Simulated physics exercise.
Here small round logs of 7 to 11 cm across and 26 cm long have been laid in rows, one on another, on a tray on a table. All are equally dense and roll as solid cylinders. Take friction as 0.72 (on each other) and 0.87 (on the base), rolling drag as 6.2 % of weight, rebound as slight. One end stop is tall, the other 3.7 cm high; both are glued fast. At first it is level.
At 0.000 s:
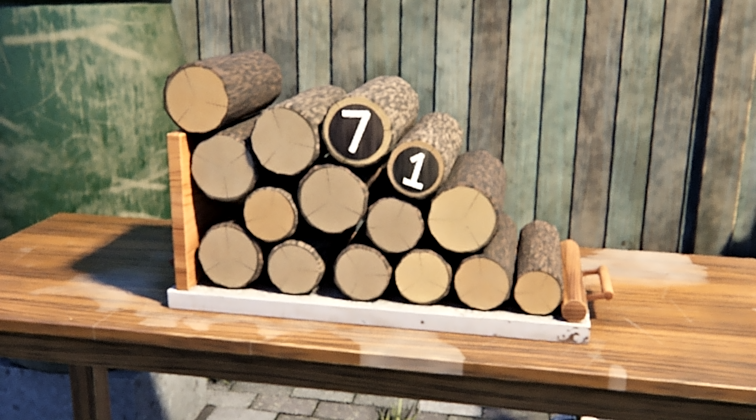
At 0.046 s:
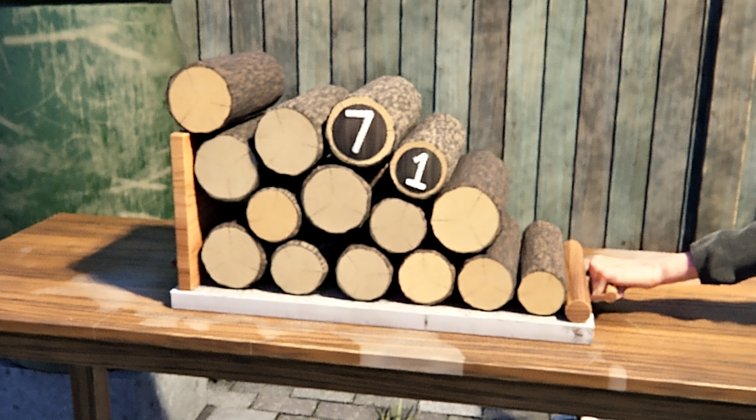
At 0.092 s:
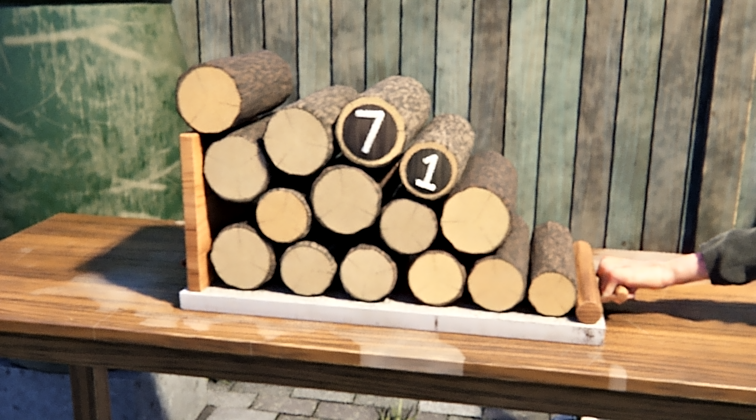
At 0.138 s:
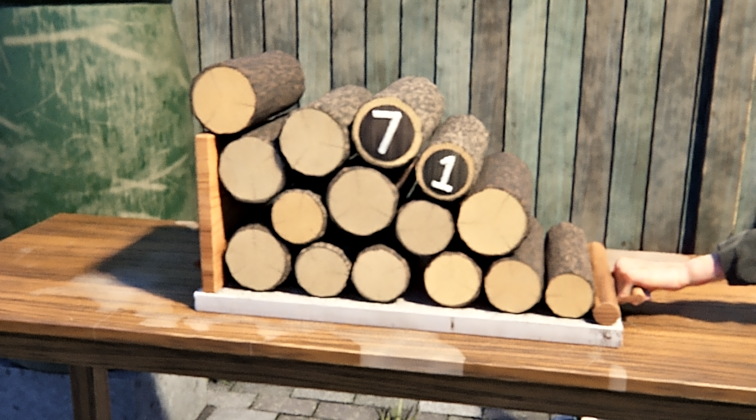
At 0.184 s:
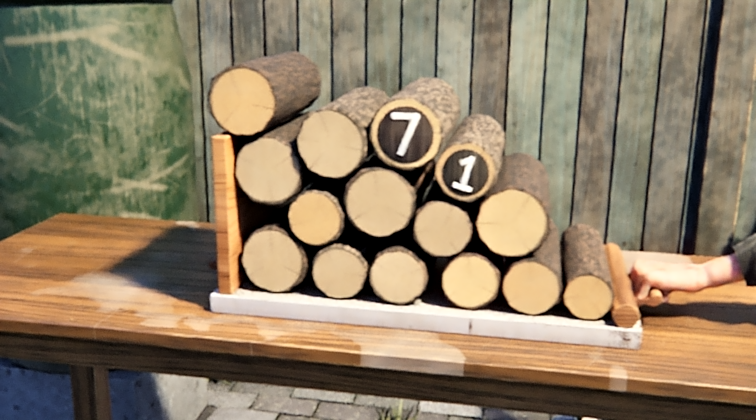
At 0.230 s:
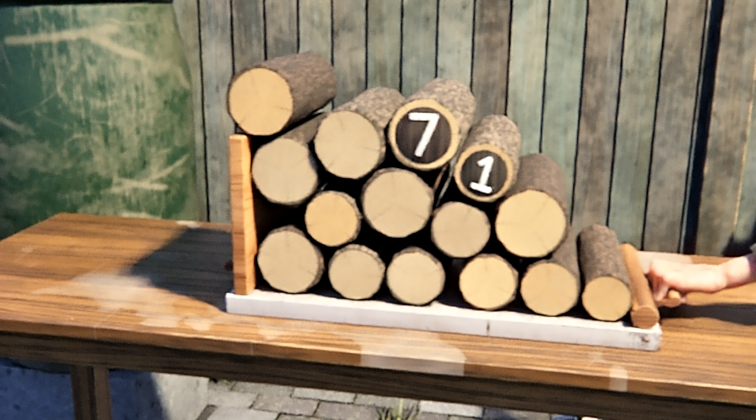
At first, a sloping stack of round logs, two of them marked with numbers, sits on a white-edged tray on a wooden table. Then a hand reaches in from the right, grips the tray's end, and draws it slowly to the right, the stacked logs riding along with little visible change in their arrangement.
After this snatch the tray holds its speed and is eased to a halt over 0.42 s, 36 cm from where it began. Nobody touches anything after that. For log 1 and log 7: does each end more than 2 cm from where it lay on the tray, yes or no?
No. 1: No; no. 7: No.
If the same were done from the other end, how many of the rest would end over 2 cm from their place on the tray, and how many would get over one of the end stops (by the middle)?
Then 3 and 1.
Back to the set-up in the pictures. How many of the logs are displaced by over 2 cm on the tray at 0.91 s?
0 by then.
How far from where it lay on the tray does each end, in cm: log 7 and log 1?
Log 7: 0, log 1: 0.
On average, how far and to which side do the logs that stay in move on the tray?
About 0 cm to the right.
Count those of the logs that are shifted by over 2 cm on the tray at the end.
In all, 0.
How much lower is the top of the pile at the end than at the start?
About 0 cm.
By 0.50 s, tray 24 cm along; 0 now displaced over 2 cm; no. 1 in place; no. 7 in place (moves measured on the tray).
By 0.74 s, tray 34 cm along; 0 now displaced over 2 cm; no. 1 in place; no. 7 in place.
By 0.91 s, tray 36 cm along; 0 now displaced over 2 cm; no. 1 in place; no. 7 in place.
In the end, by 1.3 s, 0 moved over 2 cm; not one over the end stops; no. 1 in place; no. 7 in place; top of the pile 35 cm high, from 35 cm.
